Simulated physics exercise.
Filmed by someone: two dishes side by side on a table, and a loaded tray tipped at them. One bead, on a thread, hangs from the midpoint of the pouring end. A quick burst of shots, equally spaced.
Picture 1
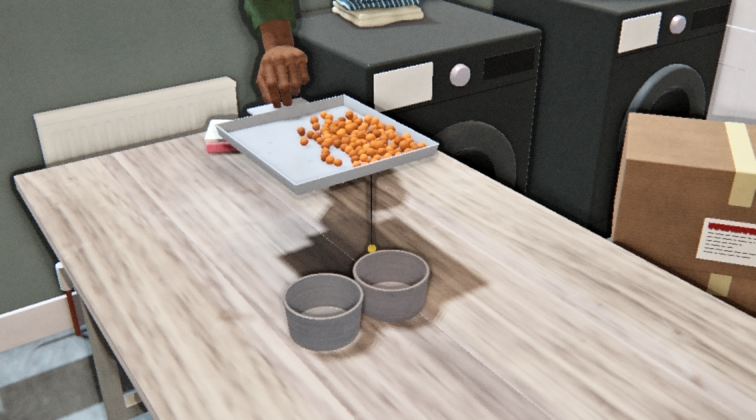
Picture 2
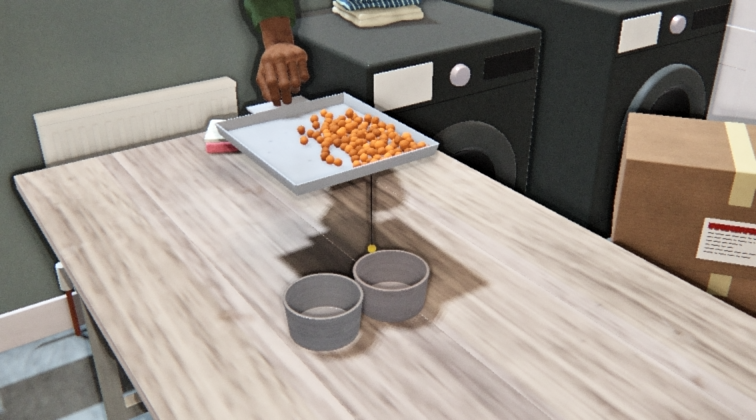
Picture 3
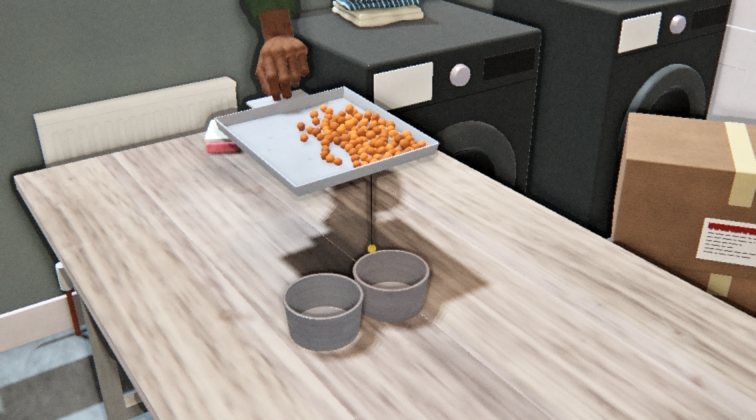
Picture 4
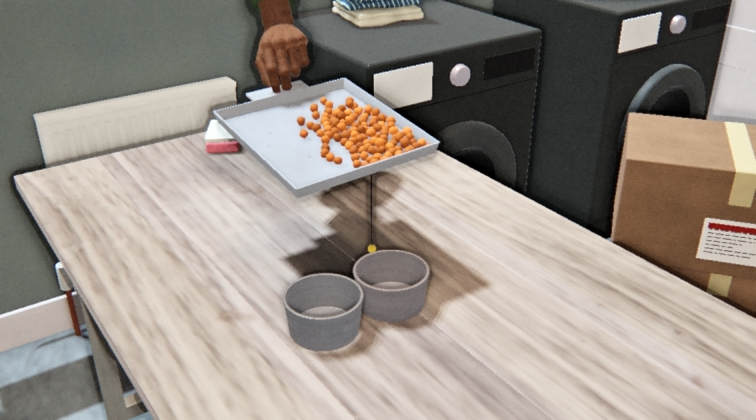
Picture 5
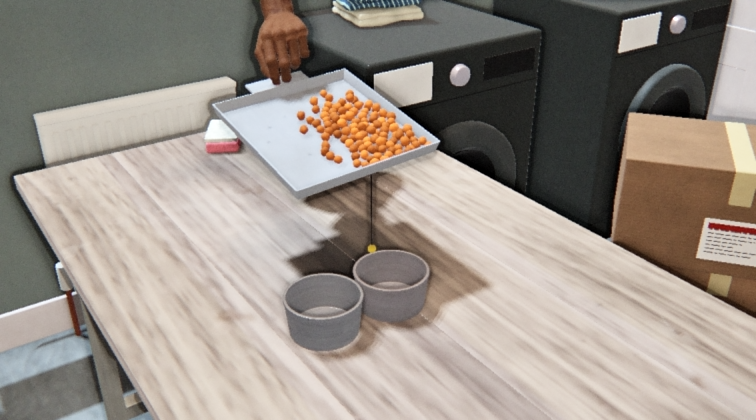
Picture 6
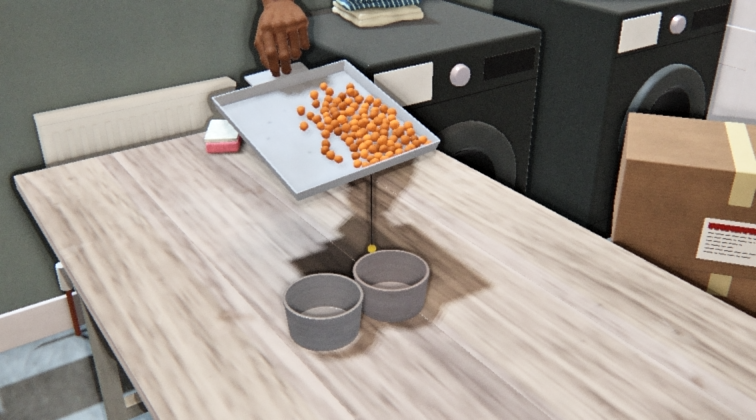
A hand at the top slowly raises the back of a pale grey tray, tilting it toward the viewer, its front edge dipping slightly at the left, while the orange coated peanuts barely shift and the camera stays still. Below hang a thread and yellow bead beside two grey dishes on a wooden table. The high view shows a room with black front-loading machines and a cardboard box at right.
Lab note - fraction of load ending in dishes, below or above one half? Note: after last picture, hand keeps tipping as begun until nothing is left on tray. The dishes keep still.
Above one half.
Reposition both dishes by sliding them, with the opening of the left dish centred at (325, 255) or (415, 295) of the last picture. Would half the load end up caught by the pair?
Well, it comes to a lesser portion at first and a lesser portion after that.
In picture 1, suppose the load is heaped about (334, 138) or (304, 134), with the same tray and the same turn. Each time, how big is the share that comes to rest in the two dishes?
Close to 80 in a hundred, then close to 100 in a hundred.
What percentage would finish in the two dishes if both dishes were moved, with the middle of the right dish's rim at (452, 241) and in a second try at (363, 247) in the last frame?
Near 20 % and 10 %.
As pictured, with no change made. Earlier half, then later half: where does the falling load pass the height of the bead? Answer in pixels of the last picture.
First half (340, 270); second half (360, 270).
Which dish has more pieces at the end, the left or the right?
The fuller one is the left side.
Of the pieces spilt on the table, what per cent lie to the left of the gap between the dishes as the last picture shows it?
20 per cent, about.
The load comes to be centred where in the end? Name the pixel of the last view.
Somewhere around (336, 320) in the last picture.
Shortly afterwards, tray tipped steeply; all but a few on the tray; only a few in the left dish; a little in the air.
Next, tray tipped right over; the bulk on the tray; a little in the left dish; a little in the right dish; only a few outside both.
Some moments later, tray tipped past a quarter turn; near half in the left dish; near a quarter in the right dish; near a quarter outside both.
In the end, tray tipped past a quarter turn; near half in the left dish; near a quarter in the right dish; near a quarter outside both.
